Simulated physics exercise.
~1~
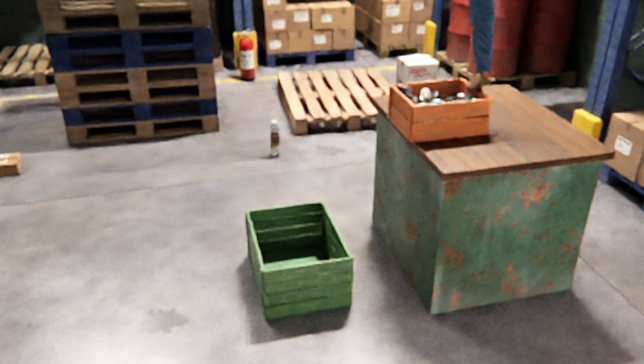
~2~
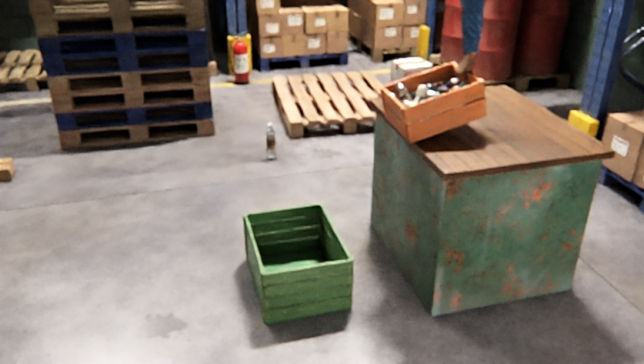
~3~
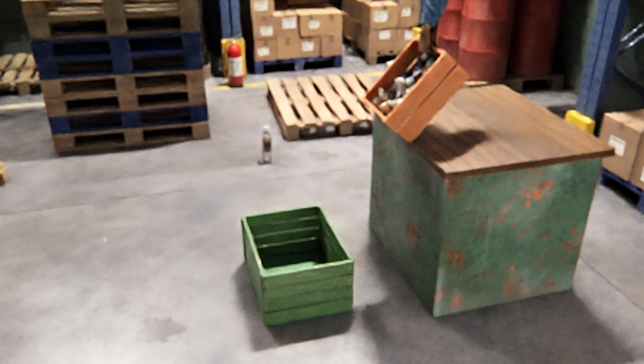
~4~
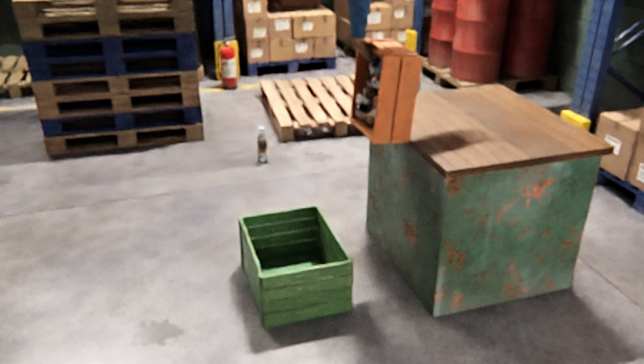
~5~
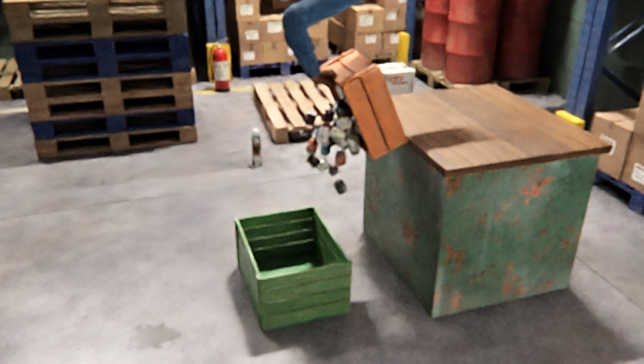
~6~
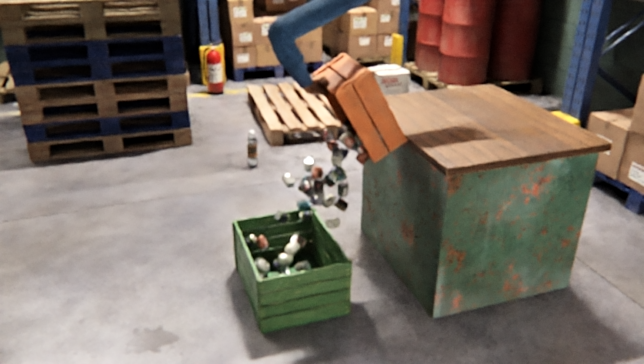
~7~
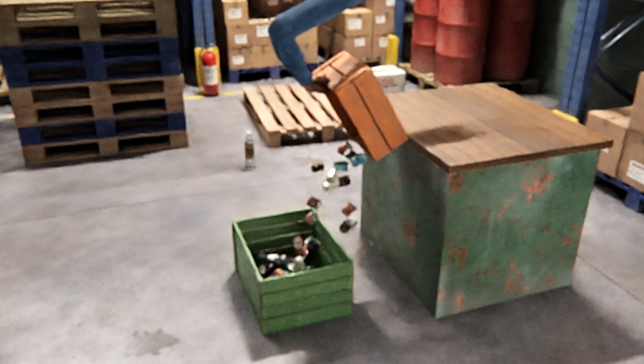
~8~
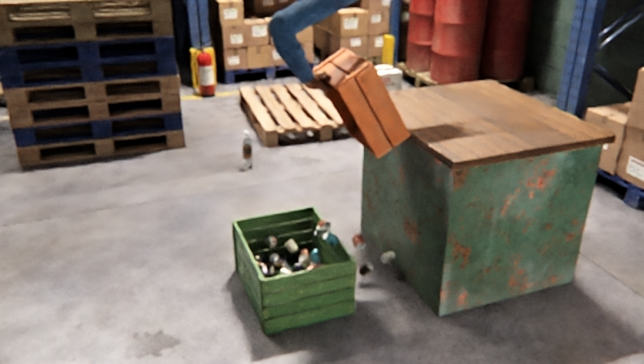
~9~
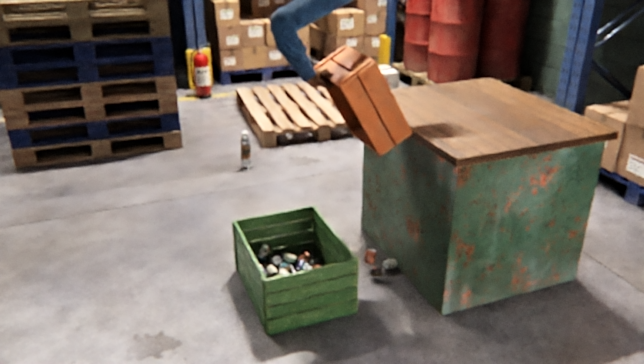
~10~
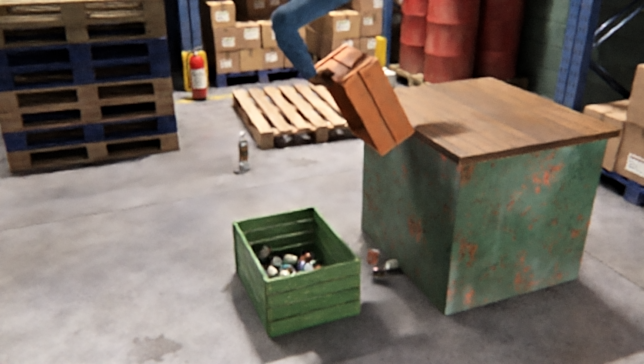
Warehouse floor with a blue arm tipping small cans from an orange crate into a green crate, a few landing beside it.
